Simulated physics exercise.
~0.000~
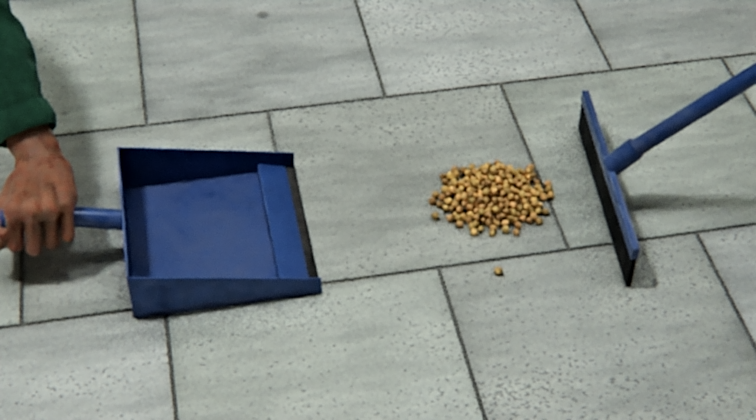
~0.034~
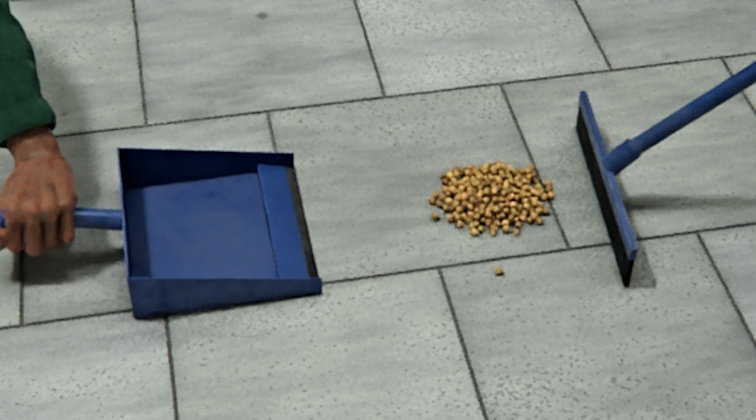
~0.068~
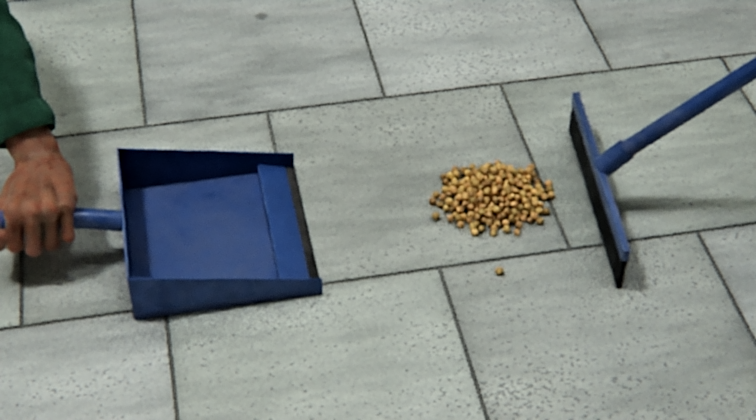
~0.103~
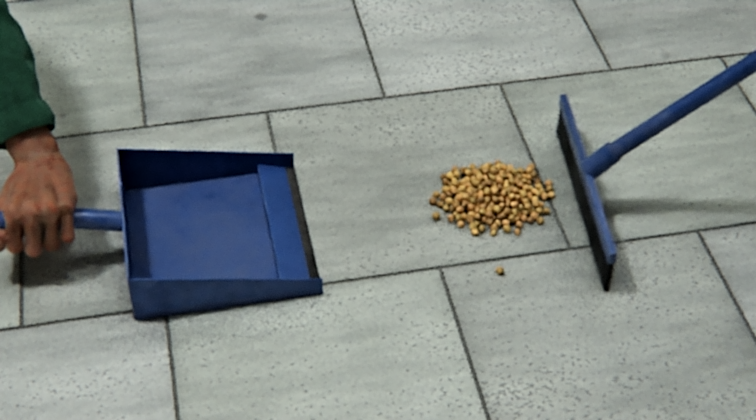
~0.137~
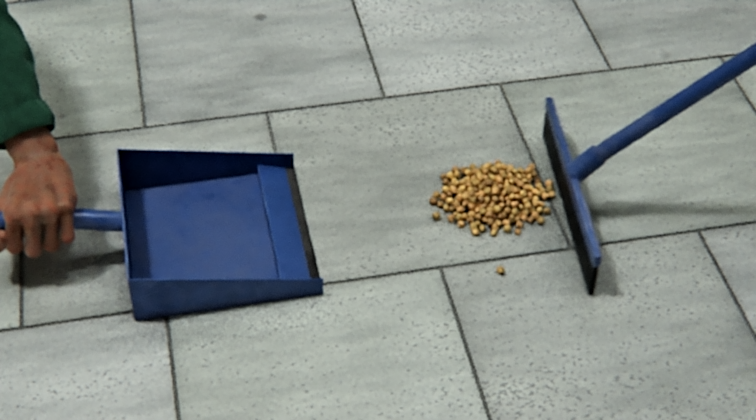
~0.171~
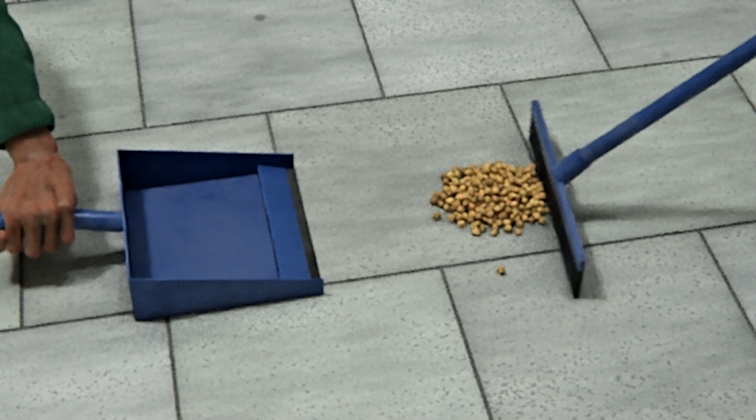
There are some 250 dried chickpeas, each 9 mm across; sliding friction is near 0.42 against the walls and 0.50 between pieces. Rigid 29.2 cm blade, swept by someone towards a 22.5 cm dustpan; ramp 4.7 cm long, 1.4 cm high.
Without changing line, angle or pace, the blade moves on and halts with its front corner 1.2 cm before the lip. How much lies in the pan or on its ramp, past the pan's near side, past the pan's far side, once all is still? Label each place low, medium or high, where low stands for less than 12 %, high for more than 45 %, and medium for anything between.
Pan: Medium. Near side: Low. Far side: Low.
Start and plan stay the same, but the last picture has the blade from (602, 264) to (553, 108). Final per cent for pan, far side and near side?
Pan 25 % / far 0 % / near 10 %.
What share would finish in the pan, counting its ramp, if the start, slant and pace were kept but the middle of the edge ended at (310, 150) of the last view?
Close to 30 in a hundred.
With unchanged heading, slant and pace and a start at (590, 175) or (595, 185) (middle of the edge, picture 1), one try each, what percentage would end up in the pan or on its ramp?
Around 45 percent, then around 40 percent.
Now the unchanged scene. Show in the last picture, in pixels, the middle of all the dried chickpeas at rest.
(310, 225) or so.
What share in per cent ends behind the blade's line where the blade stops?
About 5 per cent.
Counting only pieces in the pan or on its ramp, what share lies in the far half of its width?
I'd put it near 30 per cent.
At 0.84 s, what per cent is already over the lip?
I'd say some 35 per cent.
After 0.40 s, middle of the blade 17 cm from the lip; 0 % over the lip, far side 0 %, near side 0 %.
After 0.56 s, middle of the blade 7 cm from the lip; 0 % over the lip, far side 5 %, near side 5 %.
After 0.84 s, middle of the blade 3 cm from the lip; 35 % over the lip, far side 5 %, near side 5 %.
In the end, at 1.2 s, pan 35 %, near side 5 %, far side 5 %, in front of the lip or behind the blade 55 %.
